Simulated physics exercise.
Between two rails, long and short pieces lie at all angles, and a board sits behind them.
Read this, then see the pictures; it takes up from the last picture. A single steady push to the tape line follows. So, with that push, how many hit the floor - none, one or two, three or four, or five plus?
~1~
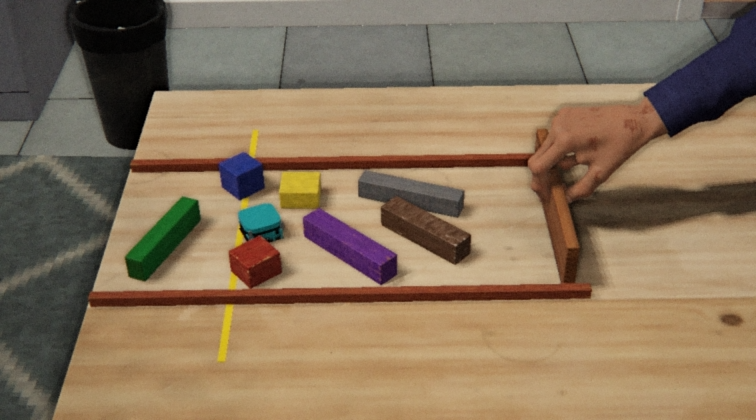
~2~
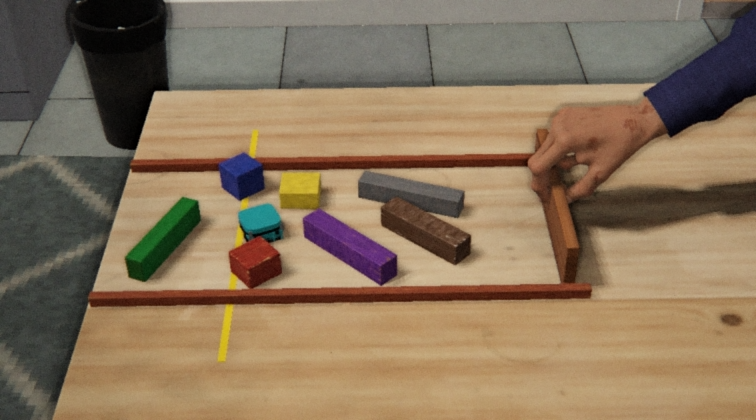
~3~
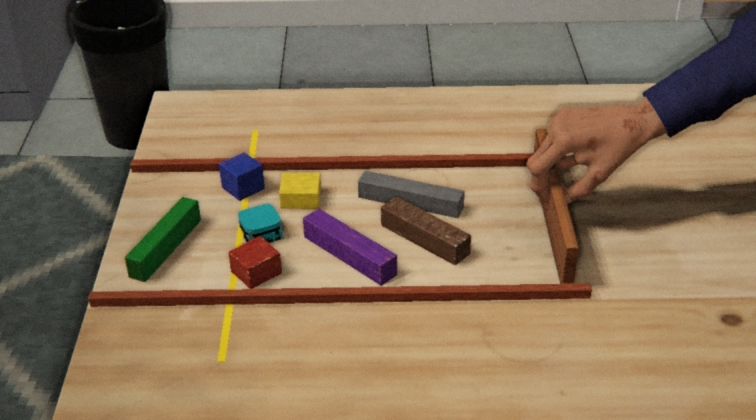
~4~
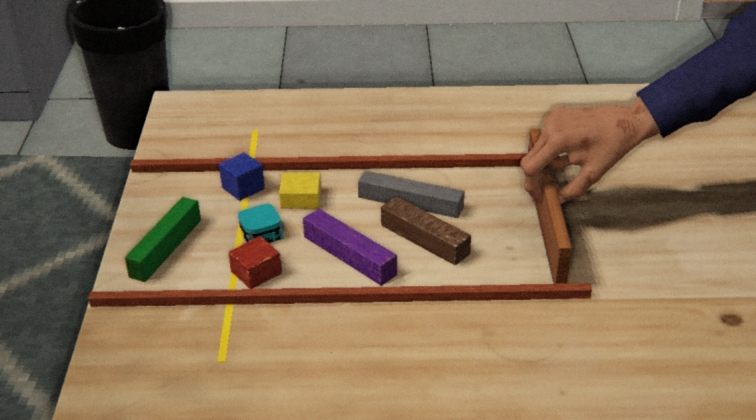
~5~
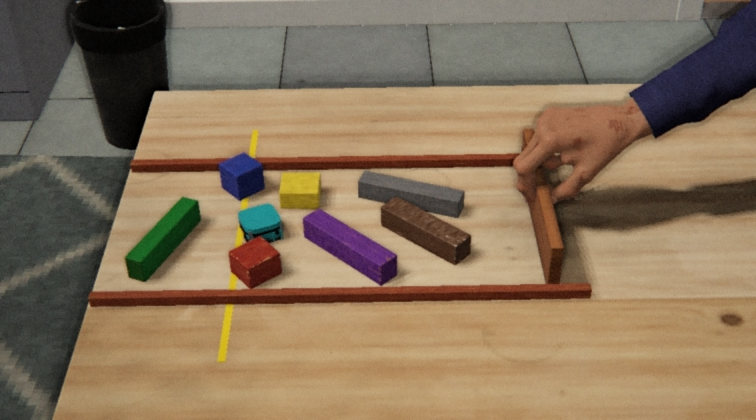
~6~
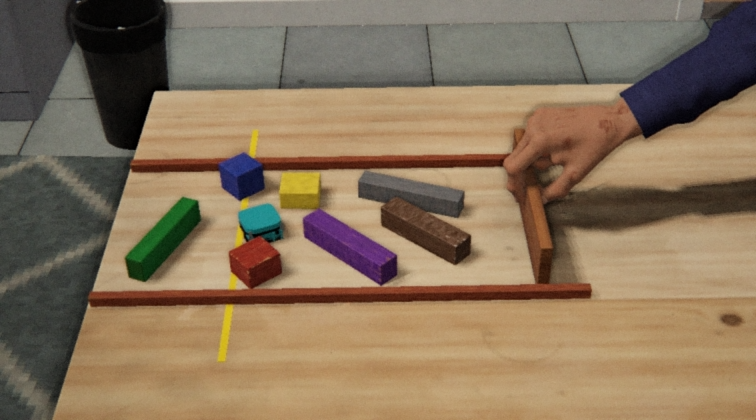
I'd say none.
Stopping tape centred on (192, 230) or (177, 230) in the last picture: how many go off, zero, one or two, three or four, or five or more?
In order, you'd get one or two falling, then either three or four.
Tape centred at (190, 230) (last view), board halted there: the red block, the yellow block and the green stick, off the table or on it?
Well, the red block stays where it is, the yellow block stays where it is, and the green stick? It comes off.
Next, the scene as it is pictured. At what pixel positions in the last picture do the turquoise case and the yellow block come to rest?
They finish at roughly (157, 244) and (174, 199) respectively.
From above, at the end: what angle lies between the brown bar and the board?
The angle is about 20 degrees.
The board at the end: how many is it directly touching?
It's 2.
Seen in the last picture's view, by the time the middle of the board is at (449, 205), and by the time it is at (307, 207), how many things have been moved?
The count is 2 at the first point and 7 at the second.
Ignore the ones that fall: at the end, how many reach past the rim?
0 is the number.
A little later, none off yet; green stick at rest near (164, 238); blue block at rest near (242, 176); turquoise case at rest near (260, 226).
When it is over, the number that fall off is zero.
